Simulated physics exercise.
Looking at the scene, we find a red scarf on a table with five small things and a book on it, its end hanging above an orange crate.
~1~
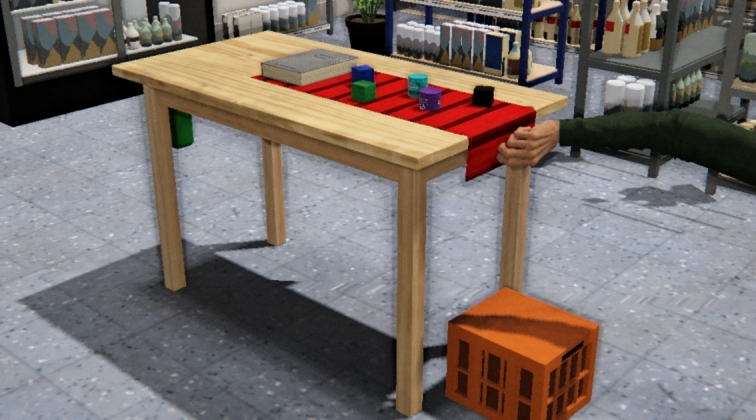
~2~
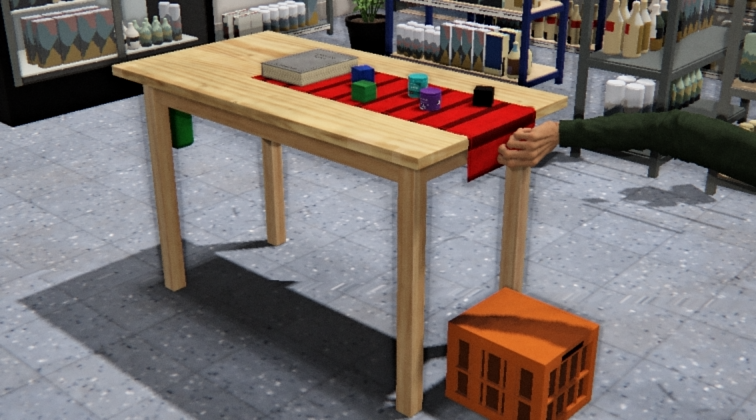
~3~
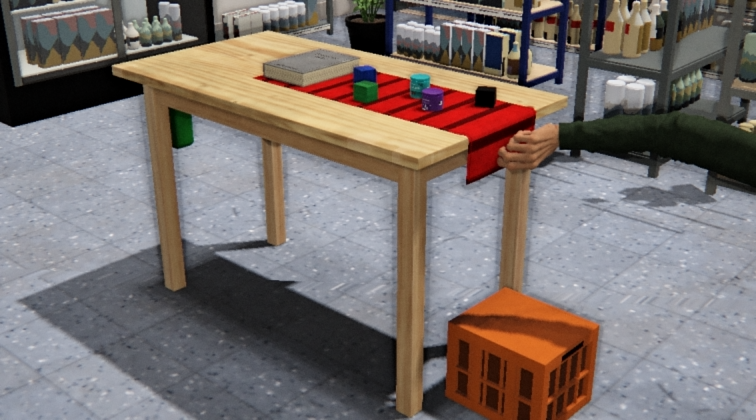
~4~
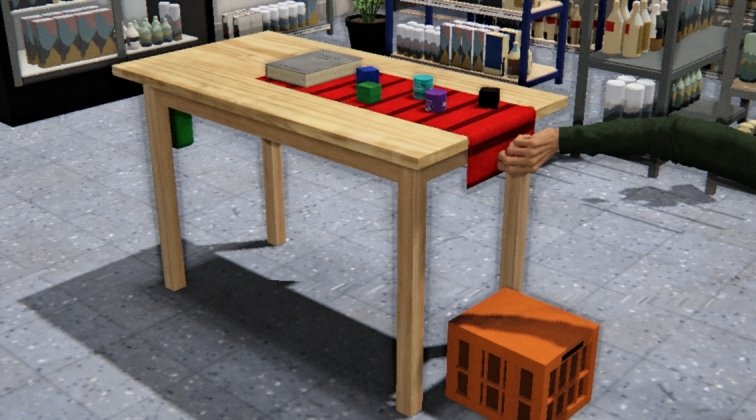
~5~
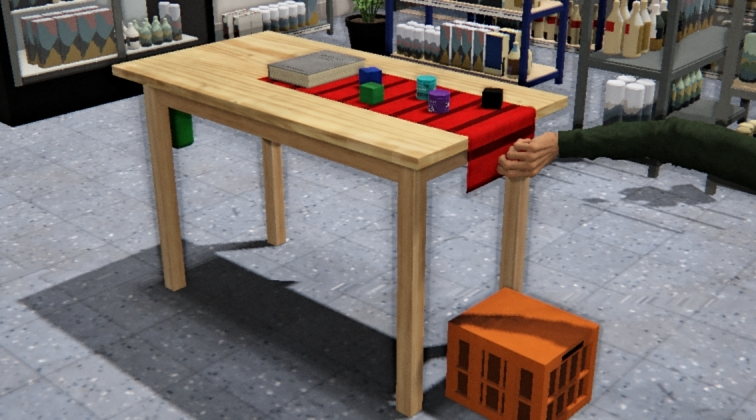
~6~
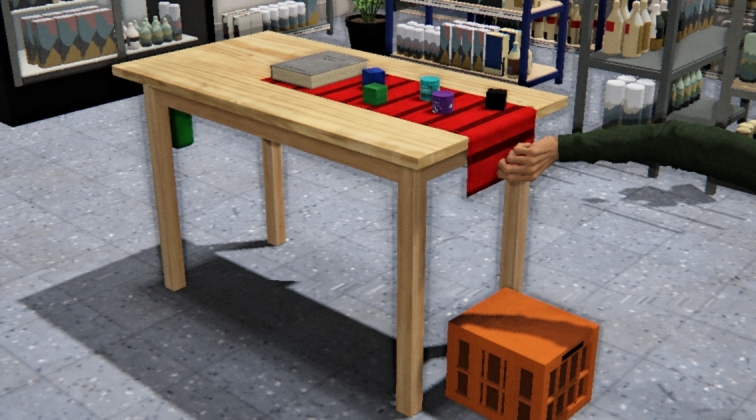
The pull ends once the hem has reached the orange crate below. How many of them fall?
The total lost is four.
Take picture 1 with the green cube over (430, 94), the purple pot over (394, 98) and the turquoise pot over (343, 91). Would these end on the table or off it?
I'd say the green cube takes a fall, the purple pot takes a fall, and the turquoise pot hangs on.
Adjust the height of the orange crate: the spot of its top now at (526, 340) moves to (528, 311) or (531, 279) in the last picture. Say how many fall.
In that case 3 and 2.
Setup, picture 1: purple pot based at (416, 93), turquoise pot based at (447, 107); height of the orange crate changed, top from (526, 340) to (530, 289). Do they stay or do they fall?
Result: Purple pot still there, turquoise pot gone.
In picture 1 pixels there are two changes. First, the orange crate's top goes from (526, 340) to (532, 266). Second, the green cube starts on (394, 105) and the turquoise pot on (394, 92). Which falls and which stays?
In the end the green cube is still on top and the turquoise pot is still on top.
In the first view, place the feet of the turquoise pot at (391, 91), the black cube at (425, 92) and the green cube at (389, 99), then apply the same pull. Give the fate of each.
Looking at each one, the turquoise pot drops away, the black cube drops away and the green cube drops away.
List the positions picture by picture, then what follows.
In the first frame, hem (466, 181); black cube (484, 88); purple pot (430, 90); turquoise pot (418, 76); green cube (364, 83); blue cube (363, 67); top of the crate (526, 340).
In the second frame, hem (467, 182); black cube (484, 88).
In the third frame, hem (466, 185); purple pot (433, 91).
In the fourth frame, hem (467, 189); turquoise pot (424, 77); top of the crate (526, 340).
In the fifth frame, hem (467, 193); green cube (372, 85).
In the sixth frame, hem (467, 197); black cube (497, 91); purple pot (443, 93); turquoise pot (430, 78); green cube (375, 86); blue cube (373, 70).
Early on, hem near (499, 243); black cube and purple pot gone.
Midway, hem near (498, 296); black cube, purple pot and turquoise pot gone.
Finally, hem on the crate; black cube, purple pot, turquoise pot and green cube gone. The answer is four.
